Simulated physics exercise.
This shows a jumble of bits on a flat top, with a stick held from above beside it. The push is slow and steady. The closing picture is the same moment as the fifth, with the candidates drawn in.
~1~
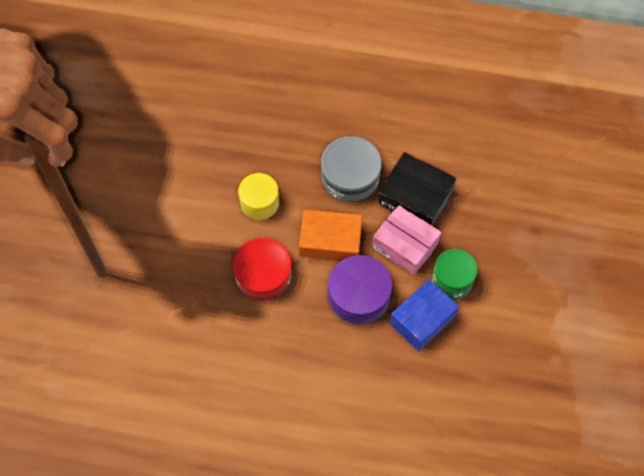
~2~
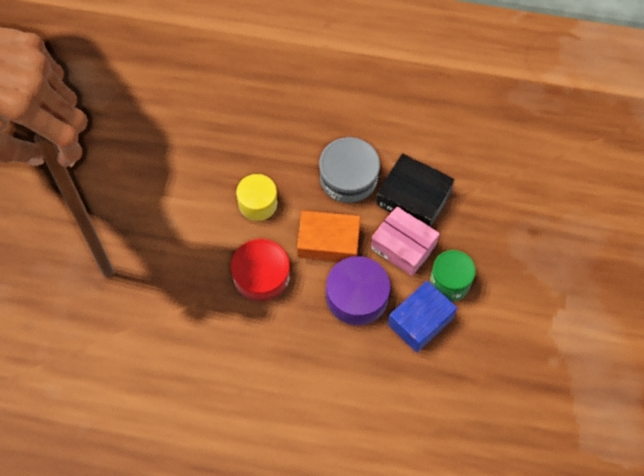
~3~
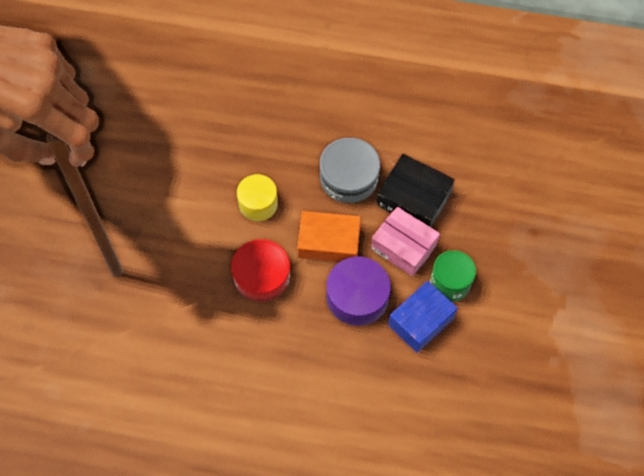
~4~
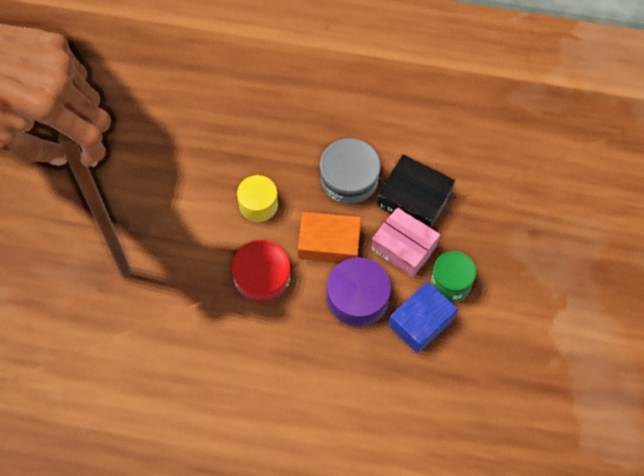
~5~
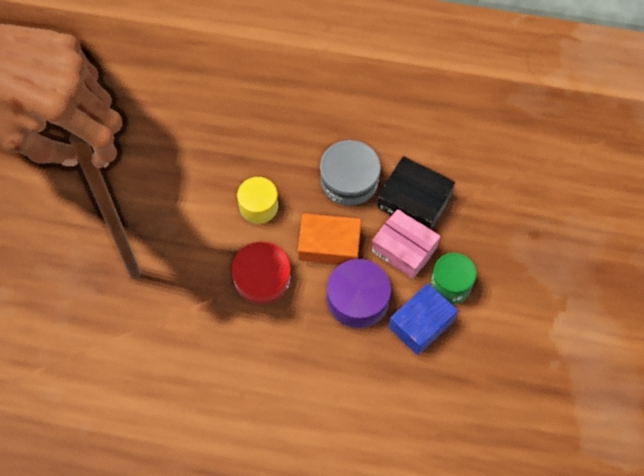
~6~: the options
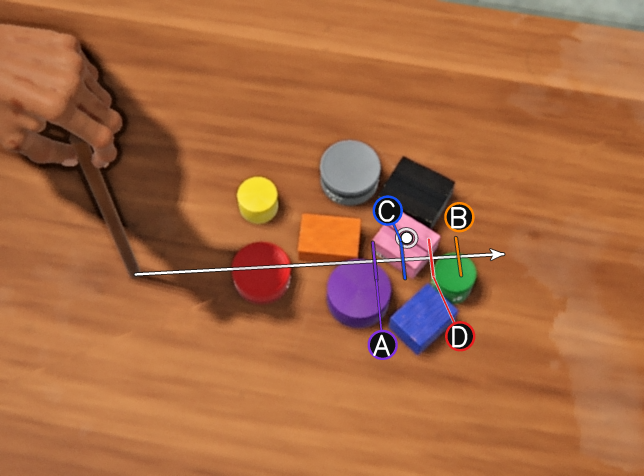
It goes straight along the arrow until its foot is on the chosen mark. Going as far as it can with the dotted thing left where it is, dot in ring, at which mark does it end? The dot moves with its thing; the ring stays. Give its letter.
The farthest safe stop is A.
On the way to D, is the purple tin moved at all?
Yes.
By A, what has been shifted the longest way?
The red tub has gone farthest.
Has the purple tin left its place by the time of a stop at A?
Yes.
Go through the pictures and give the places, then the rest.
The first picture shows purple tin (359, 289); pink box (406, 240); black box (417, 191).
The second picture shows black box (415, 192); grey jar (349, 171).
The third picture shows orange block (329, 237); blue block (423, 317).
The fourth picture shows red tub (262, 272); yellow tin (258, 199).
The fifth picture shows green tub (453, 279); purple tin (358, 293); pink box (405, 244).
On the marked copy, A at (375, 262); B at (459, 257); C at (403, 259); D at (432, 258); the arrow from (135, 274) to (504, 254); the white dot at (406, 238).
With A. Early on, foot of the stick (222, 270).
Further on, foot of the stick (307, 266); red tub (309, 293); purple tin (369, 300).
At the end, foot of the stick (375, 262); red tub (309, 293); purple tin (369, 300); the dot is still in its ring.
As for the rest, B shifts the dotted thing to (439, 225); C shifts the dotted thing to (423, 234); D shifts the dotted thing to (435, 228).
